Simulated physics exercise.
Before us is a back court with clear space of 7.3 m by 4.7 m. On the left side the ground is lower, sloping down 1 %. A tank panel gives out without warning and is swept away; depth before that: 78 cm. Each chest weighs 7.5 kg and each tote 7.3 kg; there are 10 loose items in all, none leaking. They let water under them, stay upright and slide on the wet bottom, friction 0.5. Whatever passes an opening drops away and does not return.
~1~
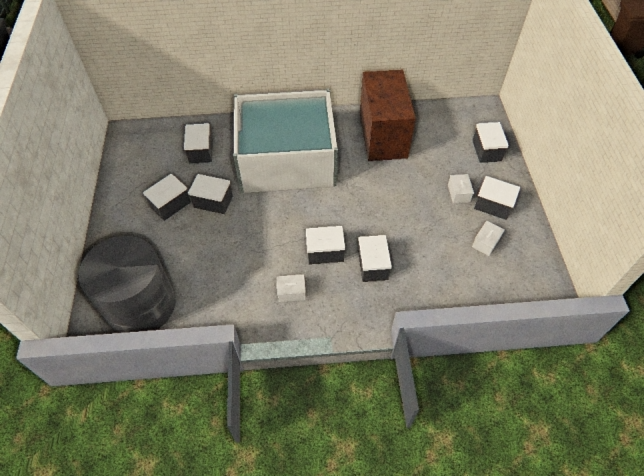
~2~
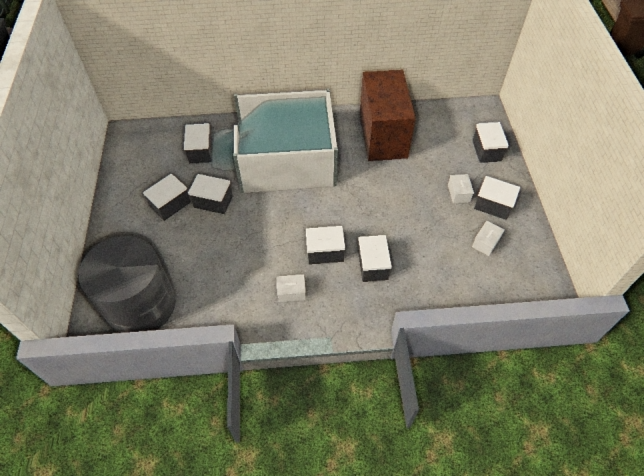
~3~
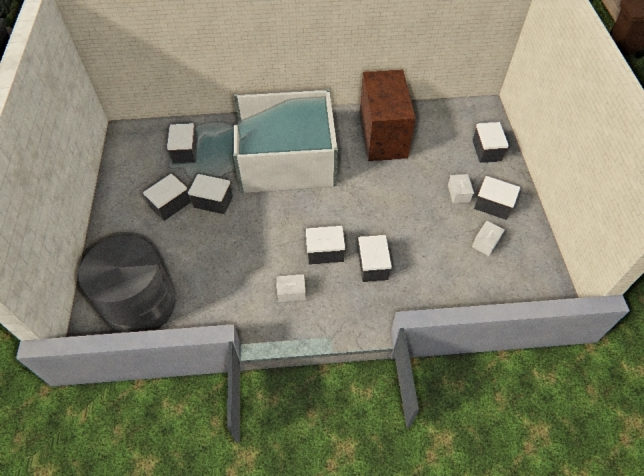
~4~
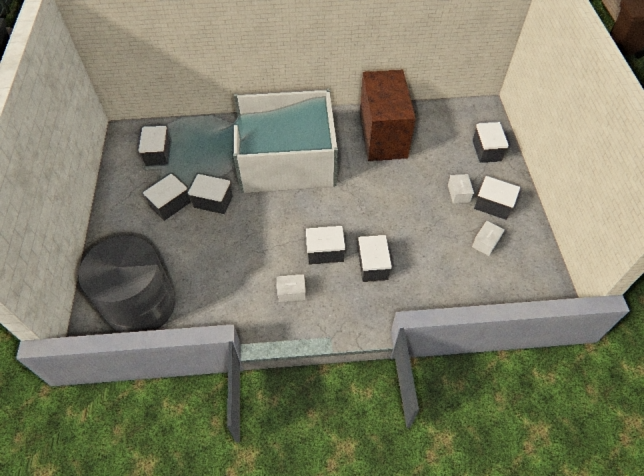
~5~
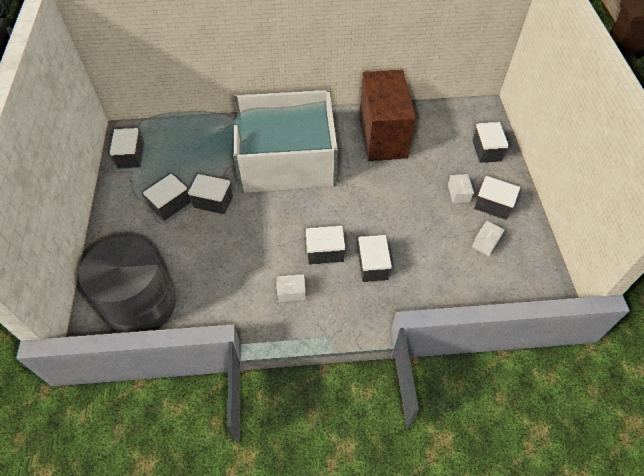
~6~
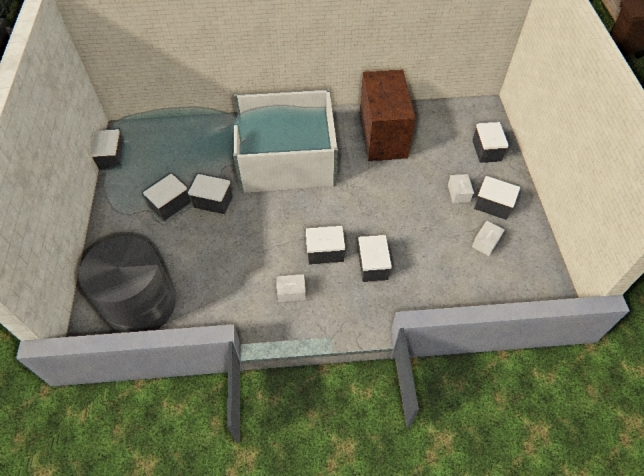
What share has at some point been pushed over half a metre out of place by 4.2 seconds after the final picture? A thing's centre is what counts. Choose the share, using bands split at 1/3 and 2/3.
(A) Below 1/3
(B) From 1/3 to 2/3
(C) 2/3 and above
Option A: Below 1/3.
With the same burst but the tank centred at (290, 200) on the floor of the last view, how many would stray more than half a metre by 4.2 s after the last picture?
The answer would then be 3.
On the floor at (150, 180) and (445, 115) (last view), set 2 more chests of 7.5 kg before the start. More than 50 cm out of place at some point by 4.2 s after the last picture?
Result, in sequence: Exceeded / not exceeded.
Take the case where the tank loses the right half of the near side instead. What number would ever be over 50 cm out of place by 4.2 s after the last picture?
Count: 4.
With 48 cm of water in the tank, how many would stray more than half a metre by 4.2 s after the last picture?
So the tally would be 1.
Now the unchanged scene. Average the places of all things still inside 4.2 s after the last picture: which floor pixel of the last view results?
(358, 232).
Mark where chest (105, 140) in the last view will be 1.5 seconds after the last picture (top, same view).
Around (97, 175).
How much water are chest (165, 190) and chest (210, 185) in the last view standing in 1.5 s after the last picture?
Some 2 cm at the first, some 1 cm at the second.
Then, 0.4 s after the last picture 1 of 10 are over 50 cm from their spots; 1 afloat.
Then, 1.5 s after the last picture 1 of 10 are over 50 cm from their spots; 1 afloat.
Then, 2.8 s after the last picture 2 of 10 are over 50 cm from their spots; 1 afloat.
Then, 4.2 s after the last picture 3 of 10 are over 50 cm from their spots, and 3 have been at some point; 1 afloat.
